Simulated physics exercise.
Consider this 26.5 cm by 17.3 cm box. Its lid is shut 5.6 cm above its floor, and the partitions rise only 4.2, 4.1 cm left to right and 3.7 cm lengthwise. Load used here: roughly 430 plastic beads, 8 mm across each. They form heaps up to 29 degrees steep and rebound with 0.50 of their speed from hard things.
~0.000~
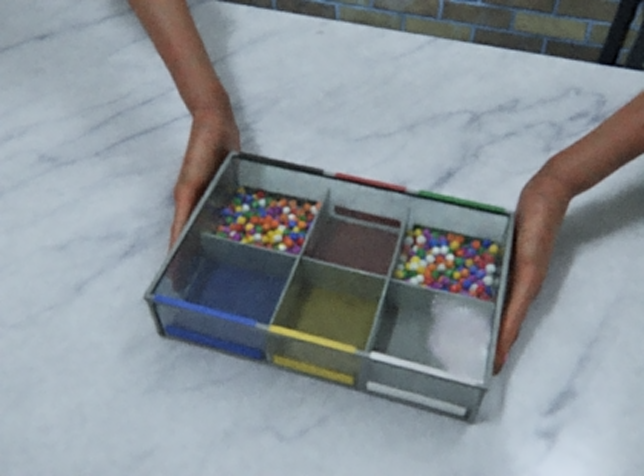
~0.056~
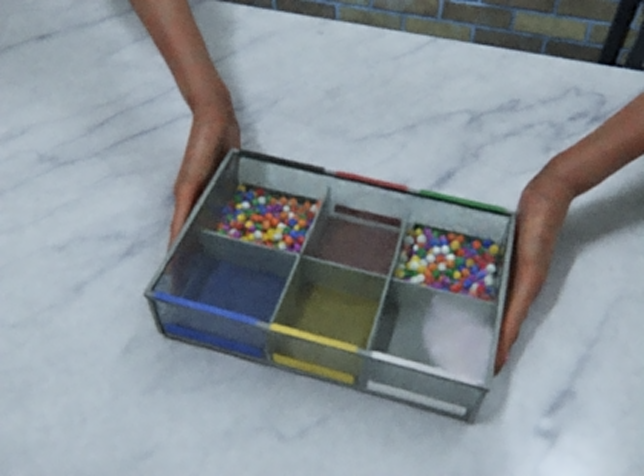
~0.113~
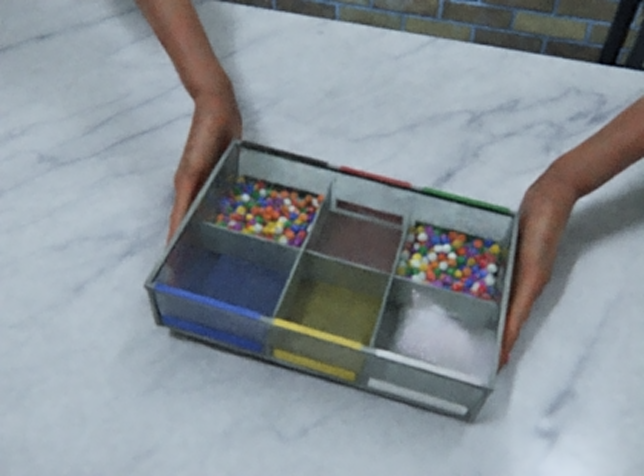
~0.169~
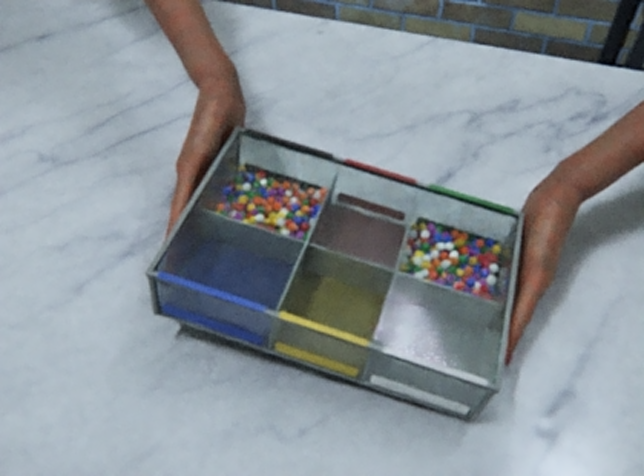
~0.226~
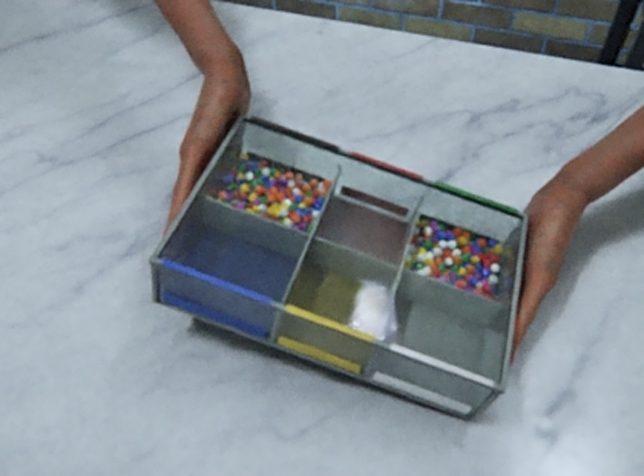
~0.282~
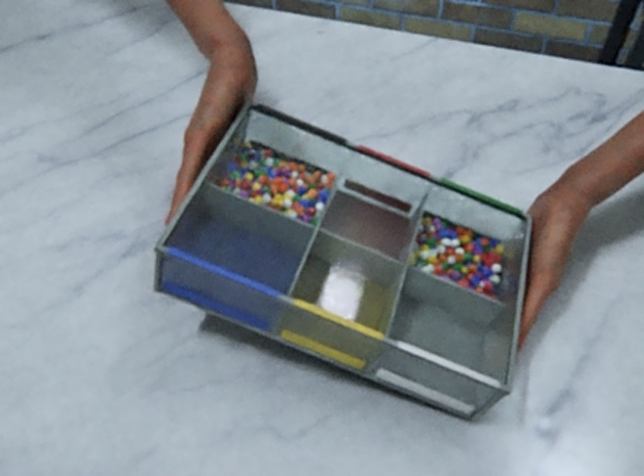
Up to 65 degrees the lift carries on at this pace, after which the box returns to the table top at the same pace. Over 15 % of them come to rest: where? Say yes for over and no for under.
Red: No; blue: No; green: Yes; yellow: No; white: No; black: Yes.
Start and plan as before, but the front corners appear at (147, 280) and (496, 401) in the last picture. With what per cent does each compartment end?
Result - red: 0 %; blue: 0 %; green: 45 %; yellow: 0 %; white: 5 %; black: 50 %.
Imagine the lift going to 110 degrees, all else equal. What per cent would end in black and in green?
Result - black 30 percent, green 60 percent.
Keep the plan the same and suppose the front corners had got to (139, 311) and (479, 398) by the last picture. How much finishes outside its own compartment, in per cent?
Something like 5 in a hundred.
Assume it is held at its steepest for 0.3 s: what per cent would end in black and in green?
That would leave black with 50 percent and green with 50 percent.
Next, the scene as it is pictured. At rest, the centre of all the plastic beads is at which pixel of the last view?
In the last view, approximately (392, 257).
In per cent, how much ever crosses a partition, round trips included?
About 0 %.
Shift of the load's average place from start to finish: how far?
Around 2.0 centimetres, start to finish.
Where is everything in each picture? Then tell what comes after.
The first picture shows box tilt 0 degrees, front corners at (150, 296) and (484, 385); green 50 %, black 50 %.
The second picture shows box tilt 1 degrees, front corners at (150, 293) and (485, 385).
The third picture shows box tilt 3 degrees, front corners at (151, 284) and (489, 385), lowest corner right back.
The fourth picture shows box tilt 7 degrees, front corners at (153, 272) and (494, 386), lowest corner right back.
The fifth picture shows box tilt 11 degrees, front corners at (157, 260) and (500, 387), lowest corner right back.
The sixth picture shows box tilt 14 degrees, front corners at (162, 247) and (505, 388), lowest corner right back; green 50 %, black 50 %. Its pace works out near 65 degrees a second.
Then, at 1.19 s, tilt 64 degrees; green 50 %, black 50 %.
Then, at 1.79 s, tilt 28 degrees; green 50 %, black 50 %.
After 2.44 s, tilt 0 degrees; green 50 %, black 50 %.
By 2.8 s all is still; red 0 %, blue 0 %, green 50 %, yellow 0 %, white 0 %, black 50 %.
